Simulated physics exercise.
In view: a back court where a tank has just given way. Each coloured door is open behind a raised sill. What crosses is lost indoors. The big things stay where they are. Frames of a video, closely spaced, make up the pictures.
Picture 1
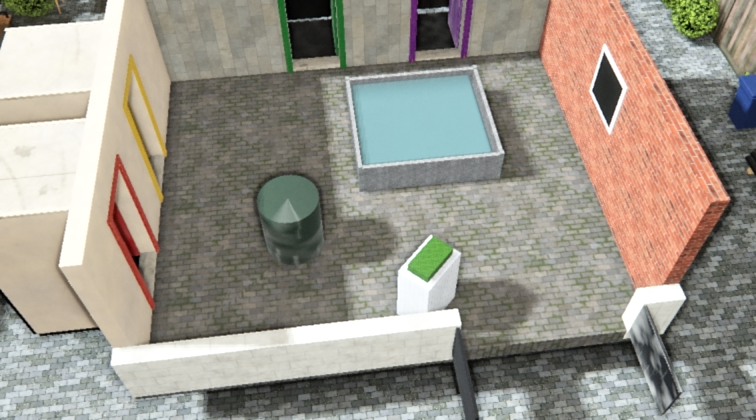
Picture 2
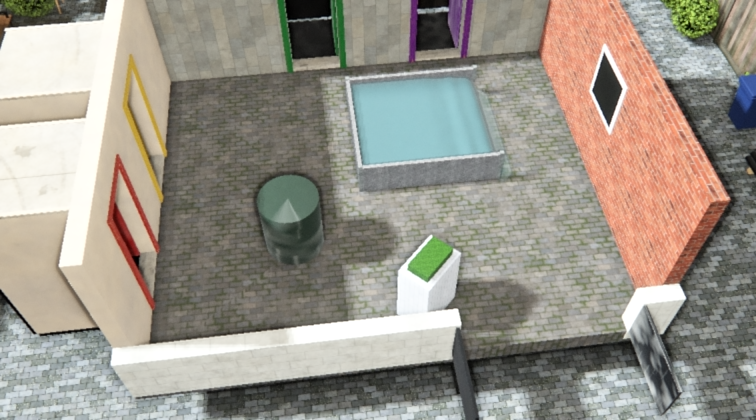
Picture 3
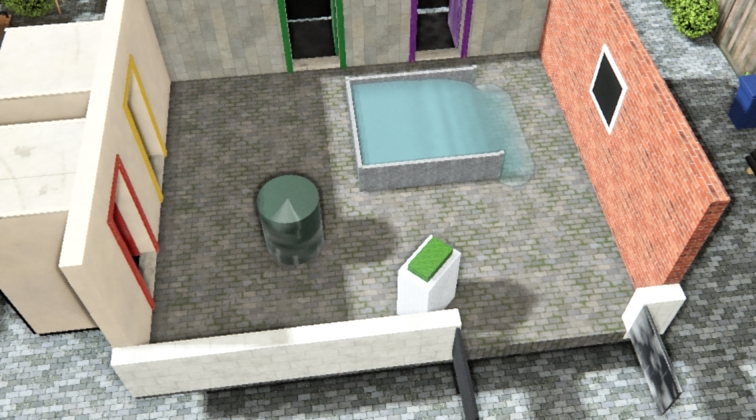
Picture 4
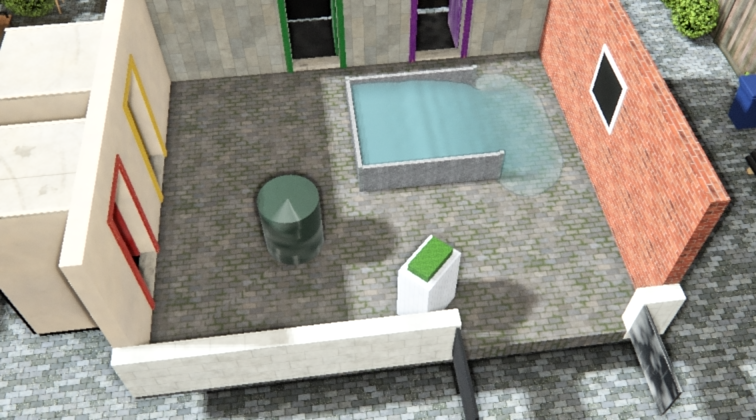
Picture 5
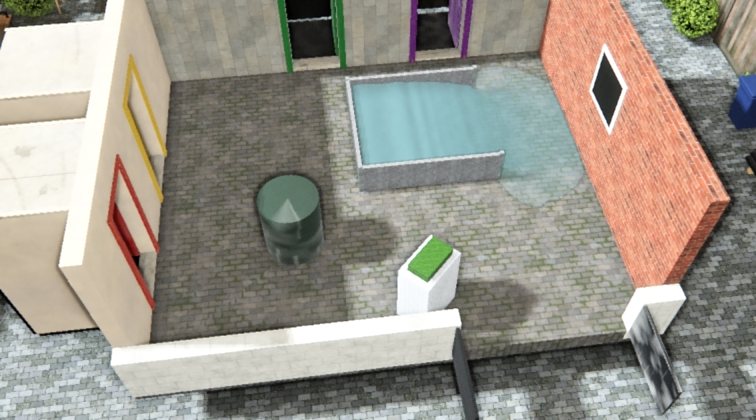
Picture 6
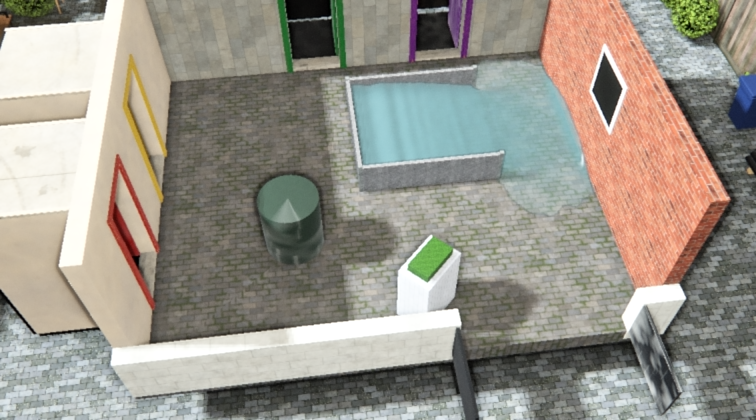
A grey-paved back court is seen from high above, enclosed by pale walls and a red brick wall on the right. Red and yellow doorways stand at left, green and purple ones at the back, with a dark green cylinder left of centre, a green-topped white block near the front and a grey-walled water tank behind. The tank's right side disappears, and water pours rightward, fanning across the paving to the brick wall, while the camera stays still.
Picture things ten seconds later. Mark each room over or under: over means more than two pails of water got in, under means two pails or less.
Purple door: Over, red door: Under, green door: Under, yellow door: Under.
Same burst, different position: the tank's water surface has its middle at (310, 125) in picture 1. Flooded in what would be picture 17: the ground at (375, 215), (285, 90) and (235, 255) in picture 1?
Points in order: Not reached; not reached; not reached.
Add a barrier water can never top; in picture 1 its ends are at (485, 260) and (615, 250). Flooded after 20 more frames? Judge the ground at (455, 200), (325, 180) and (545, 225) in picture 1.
In order: Soaked, untouched, soaked.
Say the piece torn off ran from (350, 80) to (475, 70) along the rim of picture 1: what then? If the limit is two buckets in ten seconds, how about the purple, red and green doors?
In that case the purple door breaks the limit, the red door stays within bounds and the green door breaks the limit.
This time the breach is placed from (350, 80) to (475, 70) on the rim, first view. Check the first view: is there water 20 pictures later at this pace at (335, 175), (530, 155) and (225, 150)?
In turn: Untouched, then inundated, then inundated.
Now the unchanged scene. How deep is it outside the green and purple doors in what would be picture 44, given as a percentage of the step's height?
Approx. 60 % then 170 %.
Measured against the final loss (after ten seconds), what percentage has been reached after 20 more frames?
It comes to around 20 per cent.
A moment on, water covers 15 % of the floor; the purple door not reached, the red door not reached, the green door not reached, the yellow door not reached.
Next, water covers 20 % of the floor; the purple door wet at the sill, nothing in, the red door not reached, the green door not reached, the yellow door not reached.
Then, water covers 40 % of the floor; the purple door under two buckets in, the red door not reached, the green door wet at the sill, nothing in, the yellow door not reached.
Later, water covers 55 % of the floor; the purple door over two buckets in, the red door not reached, the green door wet at the sill, nothing in, the yellow door wet at the sill, nothing in.
In the end, water covers 75 % of the floor; the purple door over two buckets in, the red door wet at the sill, nothing in, the green door wet at the sill, nothing in, the yellow door wet at the sill, nothing in.
